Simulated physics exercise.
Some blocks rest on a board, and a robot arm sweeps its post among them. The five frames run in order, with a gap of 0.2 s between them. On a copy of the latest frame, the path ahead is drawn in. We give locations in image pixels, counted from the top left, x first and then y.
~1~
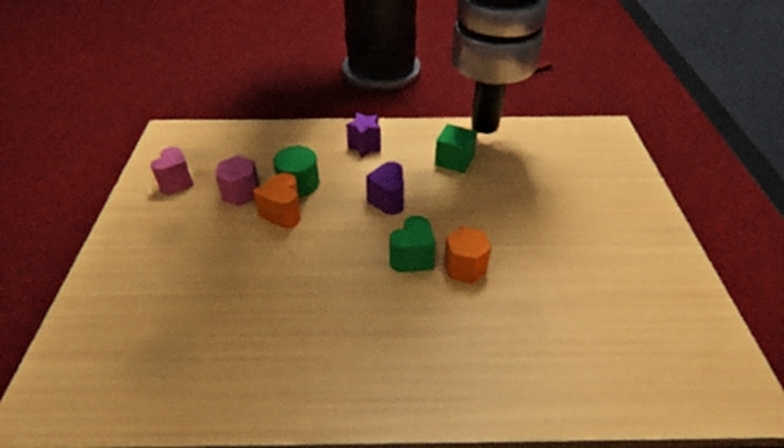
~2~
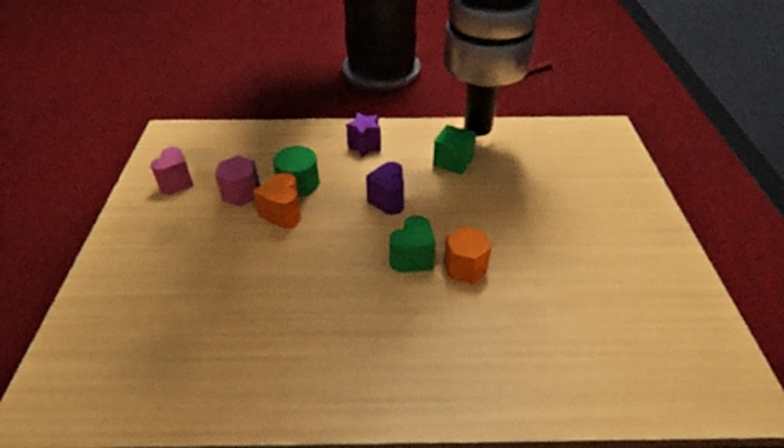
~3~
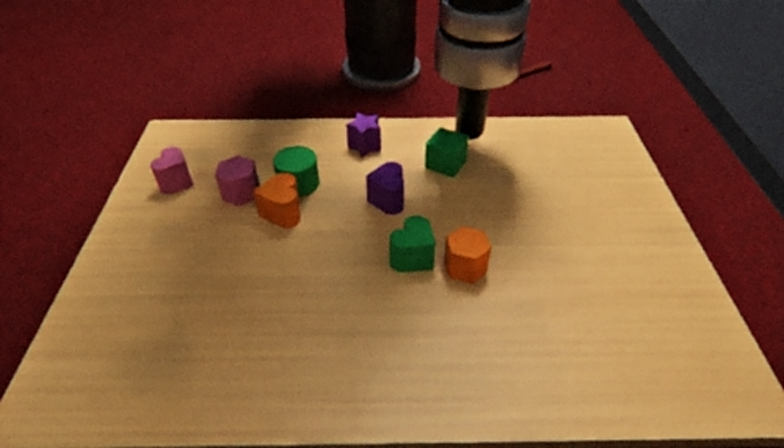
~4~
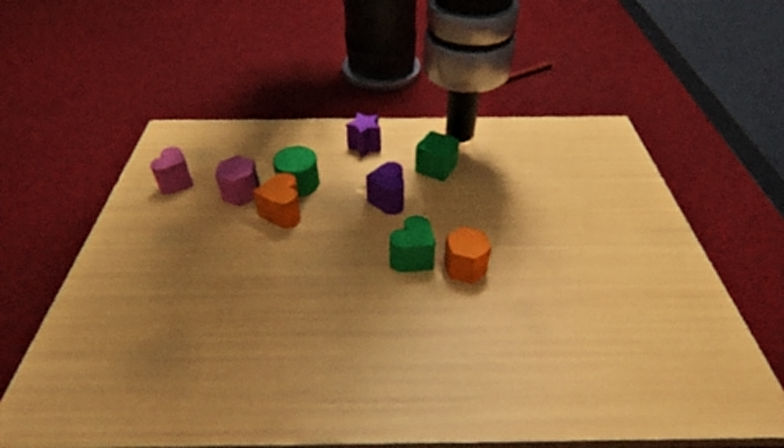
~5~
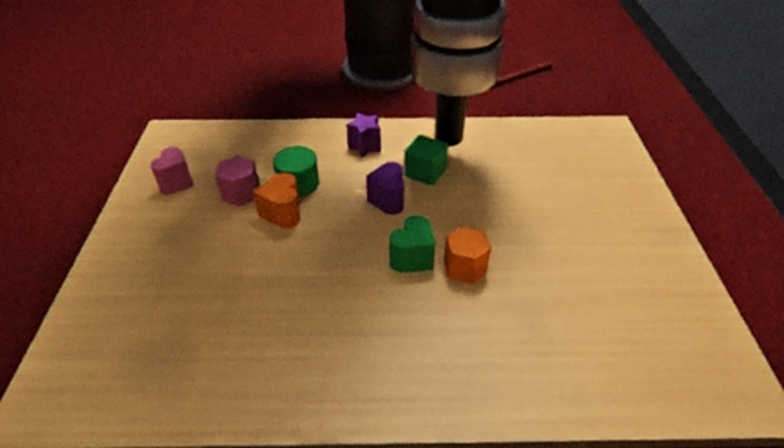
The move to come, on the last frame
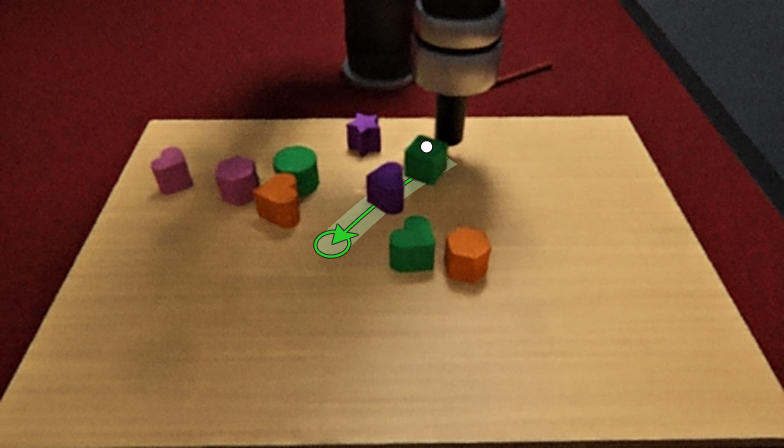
A robot arm reaches down from the top of the view, its dark post touching a light wooden board on a red surface, seen from above at a fixed angle. Pink, magenta, orange, green and purple blocks, including hearts and a star, sit scattered across the board's far half. The post slides slowly left and slightly nearer, pushing the green square block a short way toward the purple heart, while the other blocks stay still.
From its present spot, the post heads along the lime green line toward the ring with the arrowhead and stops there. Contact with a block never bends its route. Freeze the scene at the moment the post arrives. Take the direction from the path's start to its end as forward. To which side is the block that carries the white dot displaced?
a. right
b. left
That would be a.
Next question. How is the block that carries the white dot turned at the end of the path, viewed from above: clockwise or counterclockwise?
The block turns clockwise.
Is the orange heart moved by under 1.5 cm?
I'd say yes.
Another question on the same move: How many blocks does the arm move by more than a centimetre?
Two move.
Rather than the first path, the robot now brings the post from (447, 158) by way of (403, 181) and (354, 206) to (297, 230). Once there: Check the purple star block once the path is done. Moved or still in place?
That block will keep its spot.
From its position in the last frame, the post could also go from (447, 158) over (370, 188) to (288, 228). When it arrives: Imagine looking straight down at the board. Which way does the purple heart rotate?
It spins anti-clockwise.
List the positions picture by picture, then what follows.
Post tip (485, 127); block tops, orange heart (279, 188); purple heart (388, 175); green square block (457, 135), in the first picture.
Post (478, 130); green square block (456, 136), in the second picture.
Post (469, 132); green square block (448, 139), in the third picture.
Post (460, 136); green square block (438, 143), in the fourth picture.
Post (448, 139); orange heart (279, 188); purple heart (388, 175); green square block (427, 147), in the fifth picture.
Path on the board, from (447, 158) via (389, 194), ending at (332, 244); the dot is on the green square block.
What follows on the original path. One third of the way, post (409, 162); purple heart (364, 184), turned 75° anticlockwise; green square block (378, 163), turned 45° clockwise.
Two thirds of the way, post (369, 191); purple heart (338, 202), turned 80° anticlockwise; green square block (338, 175), turned 80° clockwise.
At the end, post (330, 225); orange heart in place; purple heart (293, 222), turned 20° anticlockwise; green square block (334, 177), turned 100° clockwise.
